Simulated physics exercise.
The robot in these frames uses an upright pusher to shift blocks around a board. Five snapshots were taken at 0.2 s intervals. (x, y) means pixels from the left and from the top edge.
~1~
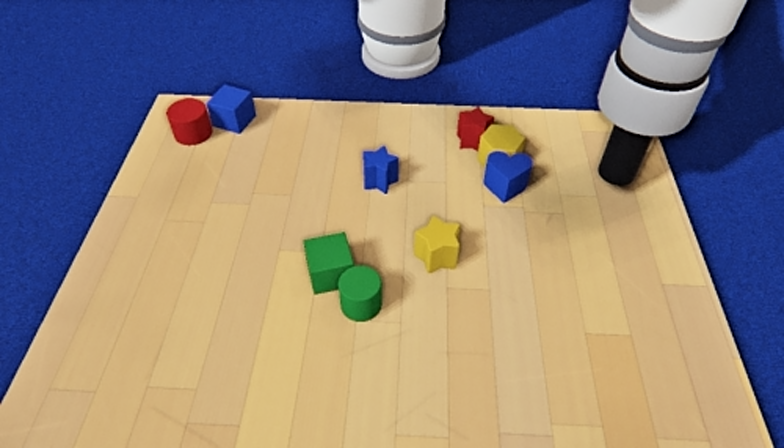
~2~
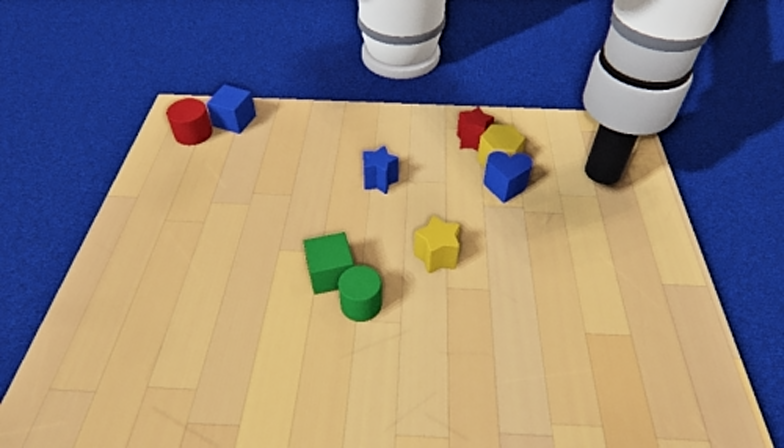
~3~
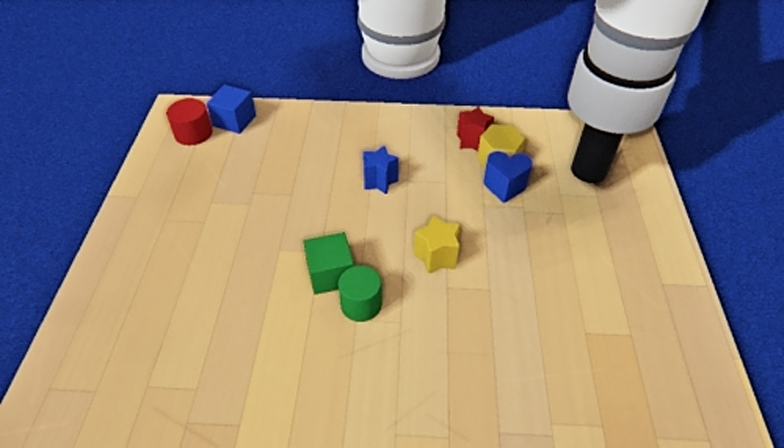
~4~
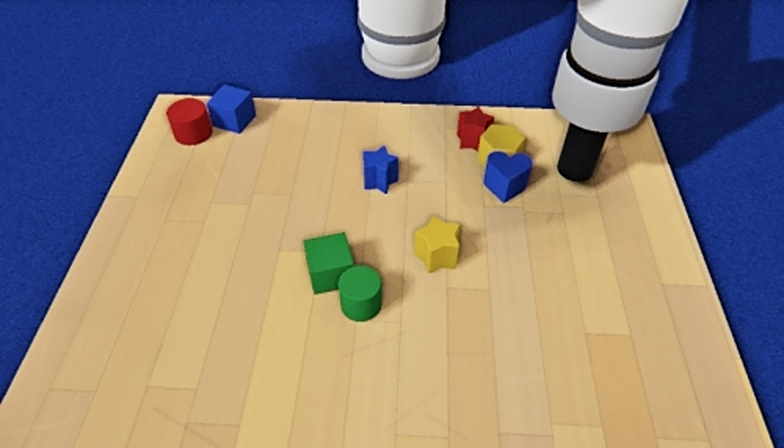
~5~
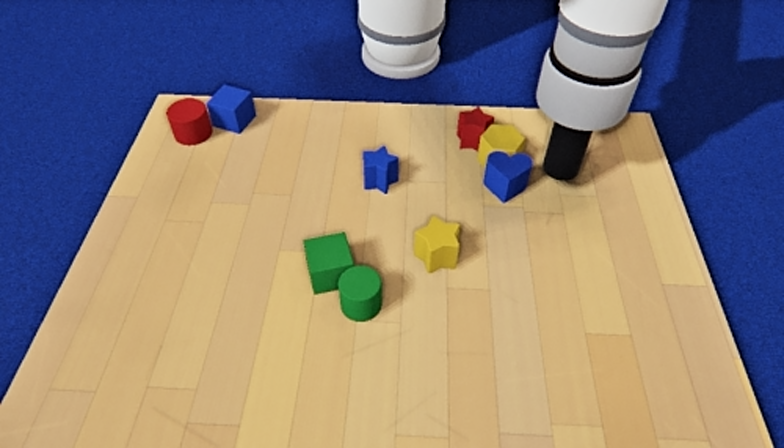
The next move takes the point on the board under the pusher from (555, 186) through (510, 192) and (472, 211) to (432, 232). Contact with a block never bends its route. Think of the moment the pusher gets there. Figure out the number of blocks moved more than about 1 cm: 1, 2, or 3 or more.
1 block.
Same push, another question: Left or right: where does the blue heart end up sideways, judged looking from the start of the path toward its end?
Shifted right.
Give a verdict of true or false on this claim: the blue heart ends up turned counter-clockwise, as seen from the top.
That statement is not accurate.
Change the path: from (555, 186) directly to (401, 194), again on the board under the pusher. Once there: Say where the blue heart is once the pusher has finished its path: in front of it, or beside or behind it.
The pusher still pushes it.
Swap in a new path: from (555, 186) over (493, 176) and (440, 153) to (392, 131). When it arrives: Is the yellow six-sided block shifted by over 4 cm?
That would be a yes.
The first path, step by step. One third of the way, pusher (513, 175); blue heart (472, 166).
Two thirds of the way, pusher (473, 194); blue heart (438, 170), turned 65° clockwise.
At the end, pusher (433, 215); yellow star block (435, 237), turned 25° anticlockwise; yellow six-sided block in place; blue heart (431, 172), turned 90° clockwise.
